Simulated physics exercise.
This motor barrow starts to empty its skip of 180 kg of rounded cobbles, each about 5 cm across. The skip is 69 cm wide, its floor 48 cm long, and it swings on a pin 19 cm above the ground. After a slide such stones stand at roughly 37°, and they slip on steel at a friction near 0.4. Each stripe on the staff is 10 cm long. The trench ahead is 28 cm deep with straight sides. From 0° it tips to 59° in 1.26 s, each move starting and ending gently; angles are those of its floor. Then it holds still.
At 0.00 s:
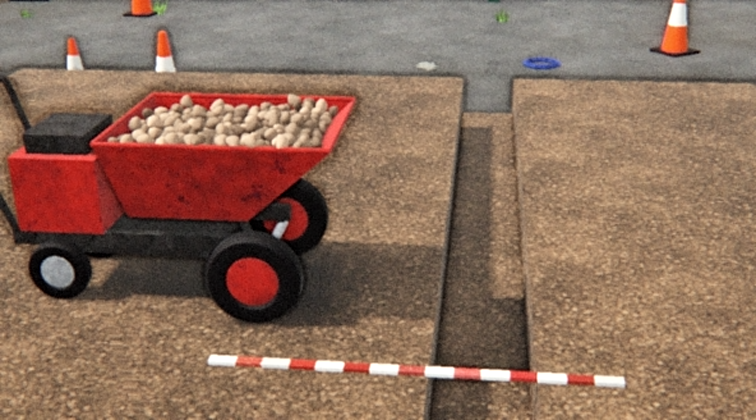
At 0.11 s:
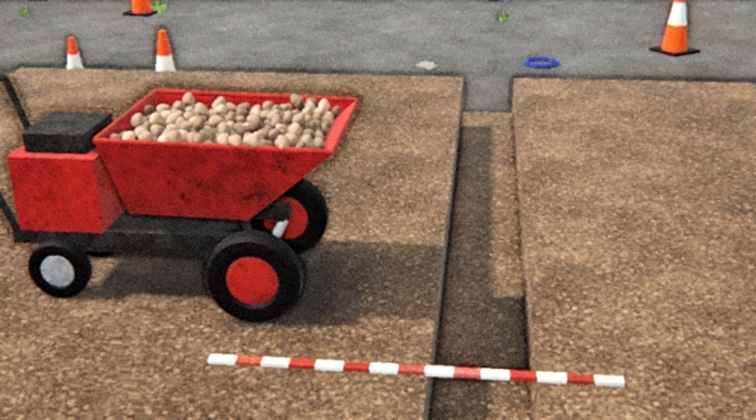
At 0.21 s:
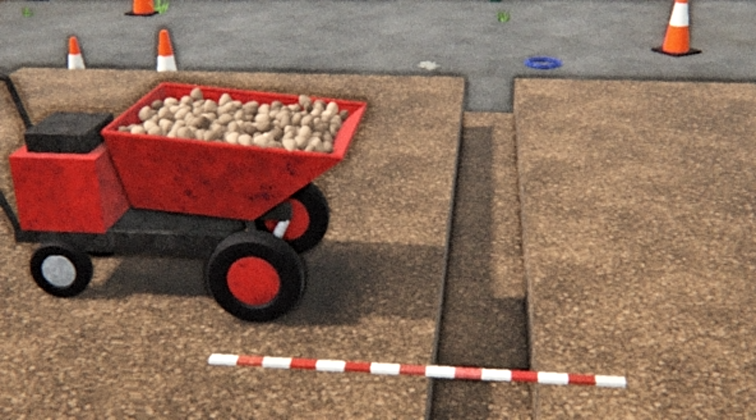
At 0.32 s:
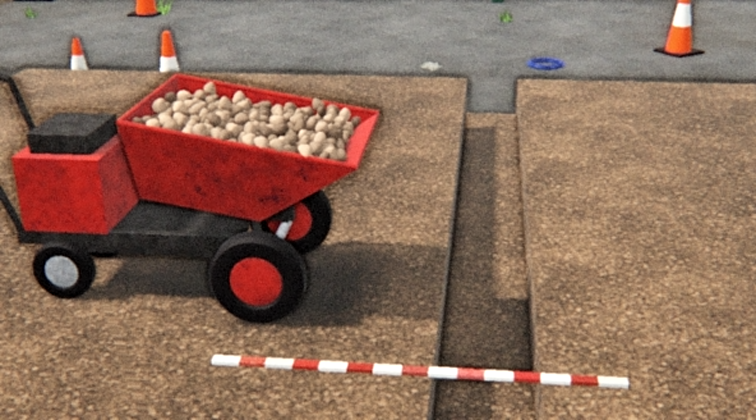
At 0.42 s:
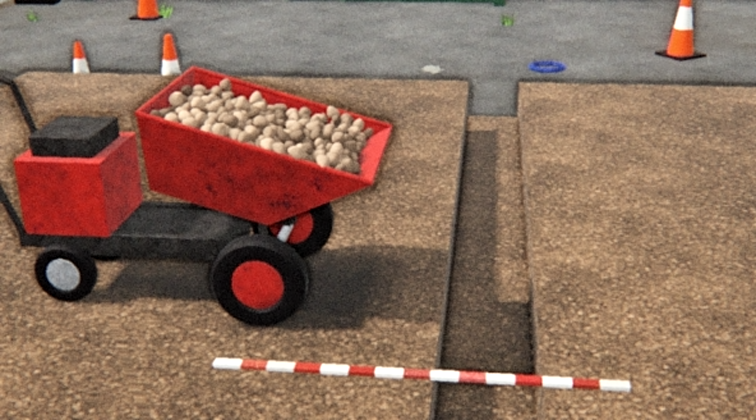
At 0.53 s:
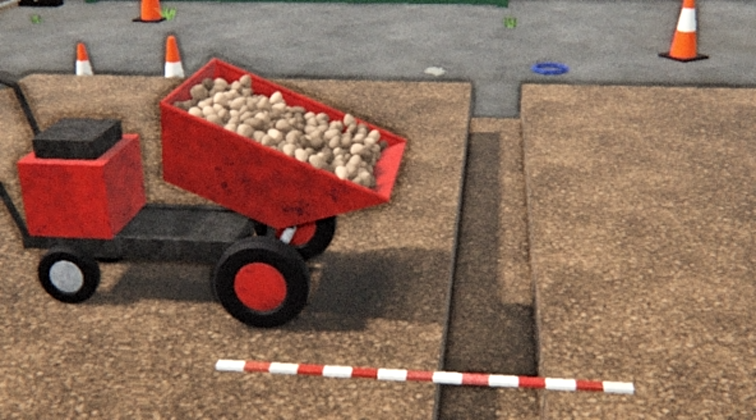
Red motor barrow standing beside a narrow trench, its skip of rounded cobbles tilting gradually forward to the right, rear end rising.
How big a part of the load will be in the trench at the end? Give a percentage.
Some 98 per cent of it.
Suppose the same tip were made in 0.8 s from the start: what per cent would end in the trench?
In that case some 100 per cent.
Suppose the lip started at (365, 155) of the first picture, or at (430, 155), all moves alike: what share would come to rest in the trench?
Near 95 per cent from the first place, 45 from the second.
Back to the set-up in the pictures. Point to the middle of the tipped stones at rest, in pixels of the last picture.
Around (487, 335).
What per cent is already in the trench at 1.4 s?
About 25 per cent by then.
After 0.9 s the floor is at 50°; 99 % in the skip, 1 % short of the trench; the foremost stones are at (432, 240).
After 1.4 s the floor is at 59°; 71 % in the skip, 2 % short of the trench, 27 % in the trench; the foremost stones are at (530, 364).
After 1.7 s the floor is at 59°; 39 % in the skip, 2 % short of the trench, 59 % in the trench; the foremost stones are at (532, 346).
After 3.7 s the floor is at 59°; 0 % in the skip, 2 % short of the trench, 98 % in the trench; the foremost stones are at (532, 338).
